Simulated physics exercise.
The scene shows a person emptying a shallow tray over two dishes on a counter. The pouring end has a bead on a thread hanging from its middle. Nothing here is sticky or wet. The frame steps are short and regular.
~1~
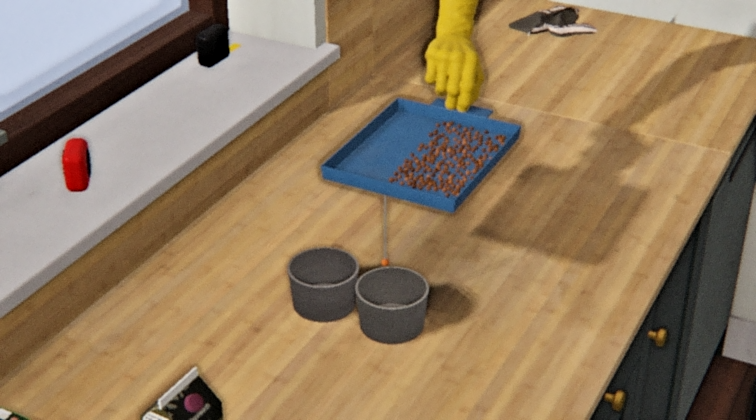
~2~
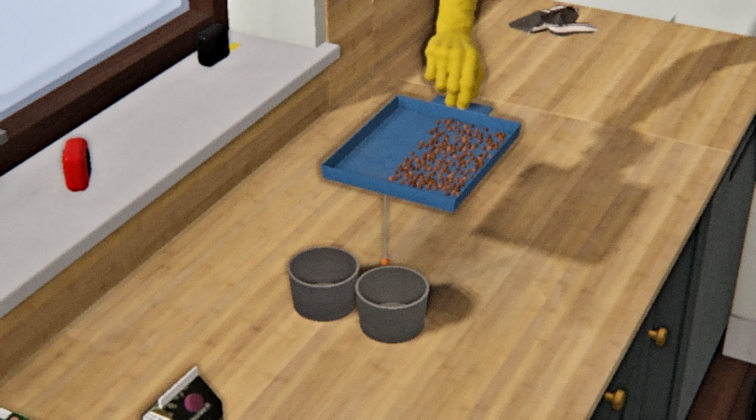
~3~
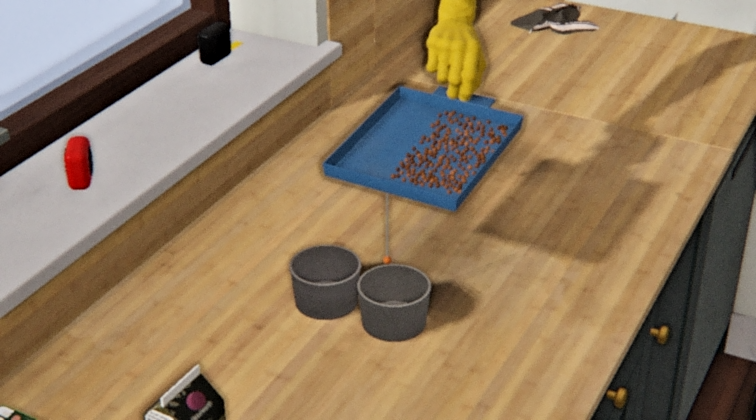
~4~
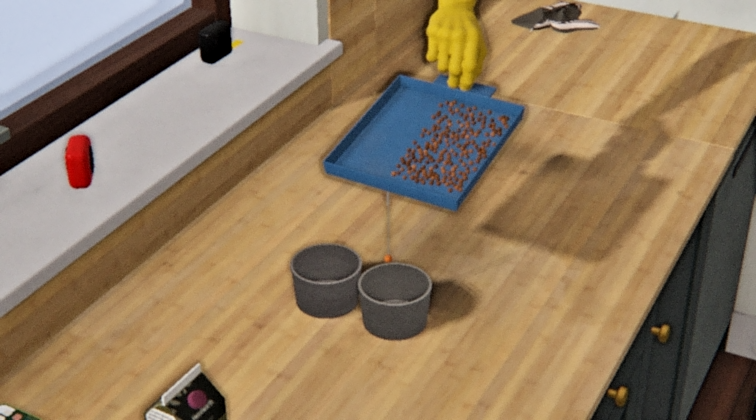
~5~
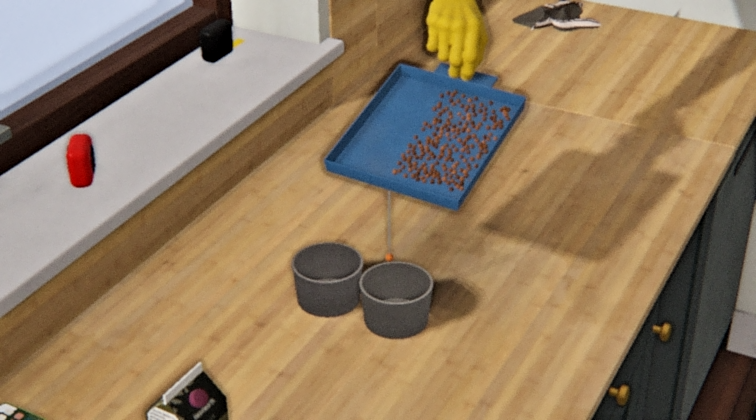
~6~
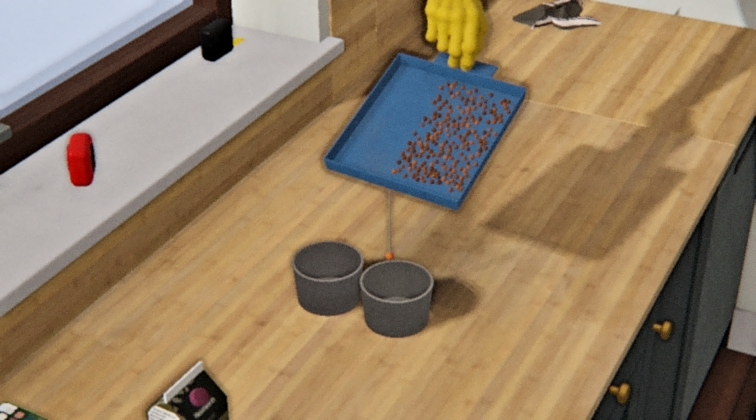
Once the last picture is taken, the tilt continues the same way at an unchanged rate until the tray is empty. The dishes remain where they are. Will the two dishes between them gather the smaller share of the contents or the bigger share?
Between them the dishes gather the smaller share.
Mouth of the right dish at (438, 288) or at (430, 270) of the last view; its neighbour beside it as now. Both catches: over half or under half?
First place: Beyond half; second place: Short of half.
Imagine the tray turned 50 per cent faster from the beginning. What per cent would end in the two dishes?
Close to 30 per cent.
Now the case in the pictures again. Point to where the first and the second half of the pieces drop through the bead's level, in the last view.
First around (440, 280), afterwards around (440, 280).
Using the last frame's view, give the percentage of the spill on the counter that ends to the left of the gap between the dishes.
That comes to about 0 per cent of the pieces.
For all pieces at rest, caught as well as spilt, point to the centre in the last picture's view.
Once nothing moves, the middle sits near (431, 337).
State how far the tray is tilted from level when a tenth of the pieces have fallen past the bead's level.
Roughly 95°.
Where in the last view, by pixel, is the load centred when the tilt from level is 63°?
Look about (438, 192) in the last picture.
Soon, tray tipped steeply; nearly all on the tray; a stray few outside both; a stray few in the air.
A while on, tray tipped past a quarter turn; about half on the tray; a stray few in the right dish; about a quarter outside both; about a quarter in the air.
Towards the end, tray tipped past a quarter turn; about a quarter in the right dish; most outside both.
Finally, tray tipped past a quarter turn; about a quarter in the right dish; none in the left dish; most outside both.
